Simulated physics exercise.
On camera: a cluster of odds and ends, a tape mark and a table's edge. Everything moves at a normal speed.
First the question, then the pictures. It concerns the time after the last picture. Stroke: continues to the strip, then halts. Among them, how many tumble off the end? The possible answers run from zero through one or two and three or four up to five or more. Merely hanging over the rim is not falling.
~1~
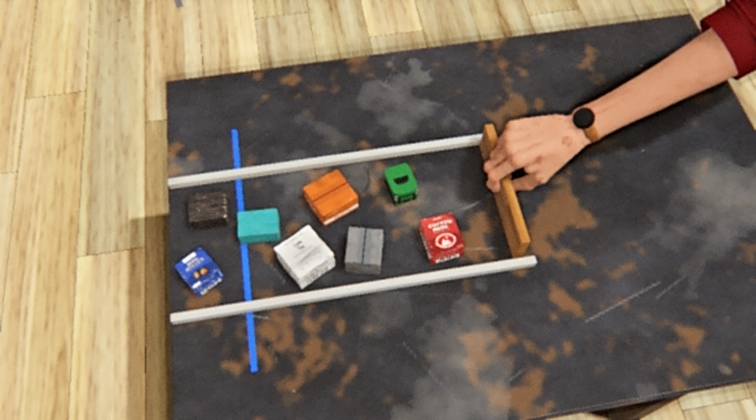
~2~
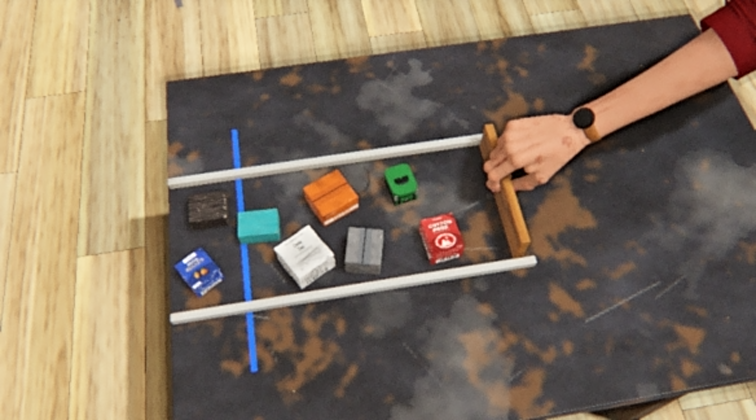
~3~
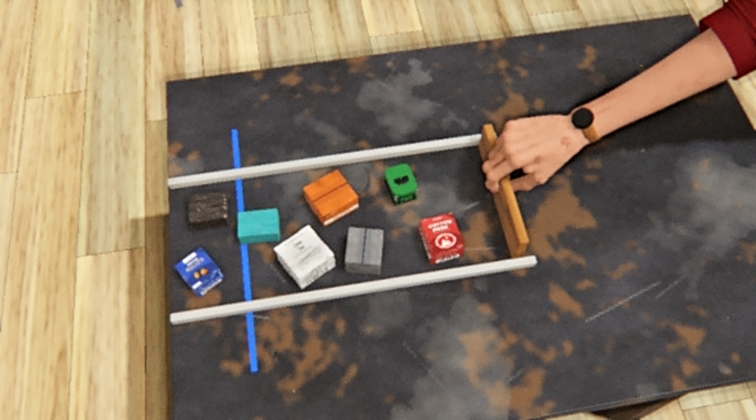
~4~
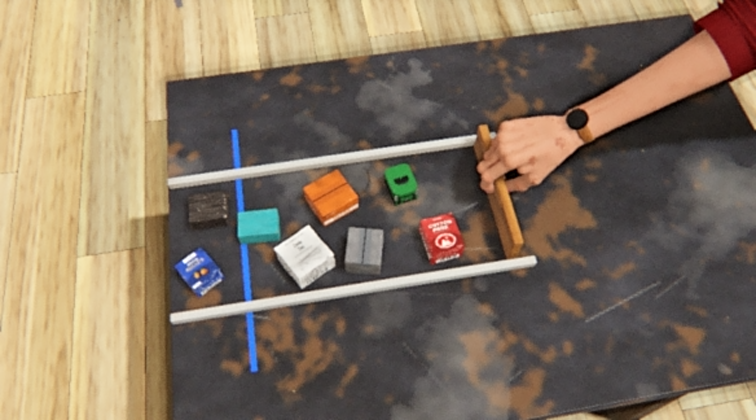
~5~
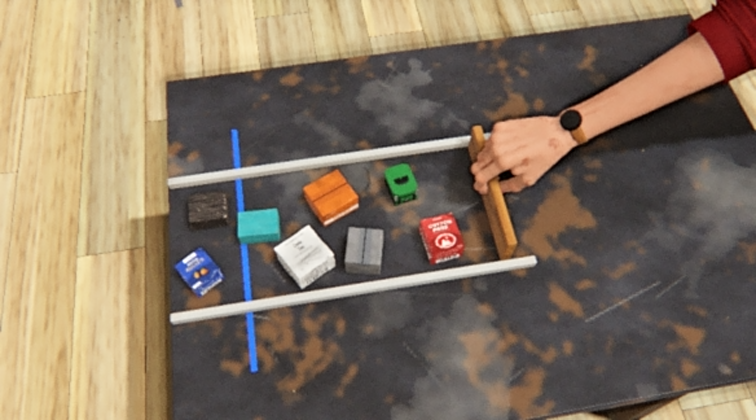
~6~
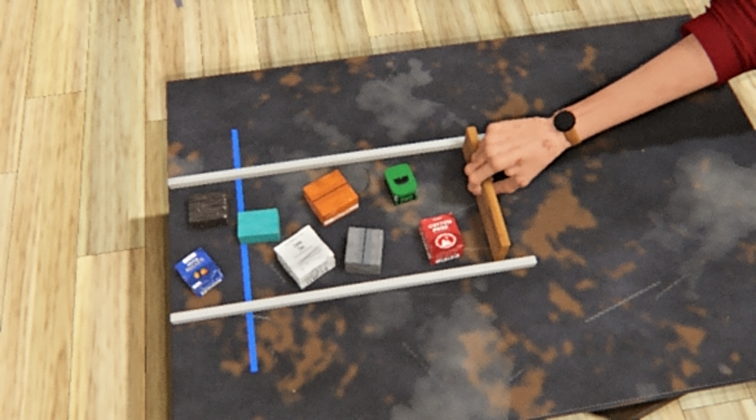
Looks like more than two but under five go over the edge.
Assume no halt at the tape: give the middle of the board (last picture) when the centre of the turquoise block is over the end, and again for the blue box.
Around (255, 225), then around (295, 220).
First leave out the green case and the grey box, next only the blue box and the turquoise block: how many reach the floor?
The count is 1 in one try and 2 in the other, in that order.
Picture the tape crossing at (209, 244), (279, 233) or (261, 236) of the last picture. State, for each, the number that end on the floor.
Result per try: 6; 1; 1.
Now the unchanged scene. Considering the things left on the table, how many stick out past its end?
I make it 0.
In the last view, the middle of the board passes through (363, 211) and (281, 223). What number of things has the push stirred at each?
Tally at point one: 5; at point two: 8.
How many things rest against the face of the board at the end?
It's touching 2 at the end.
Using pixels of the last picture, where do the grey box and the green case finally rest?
Okay, so first (192, 284), and next (228, 209).
A little later, none off yet; blue box at rest near (200, 272); black block at rest near (209, 210); turquoise block at rest near (259, 227).
When it is over, the number that fall off is three or four; down, white box, turquoise block, black block and blue box.
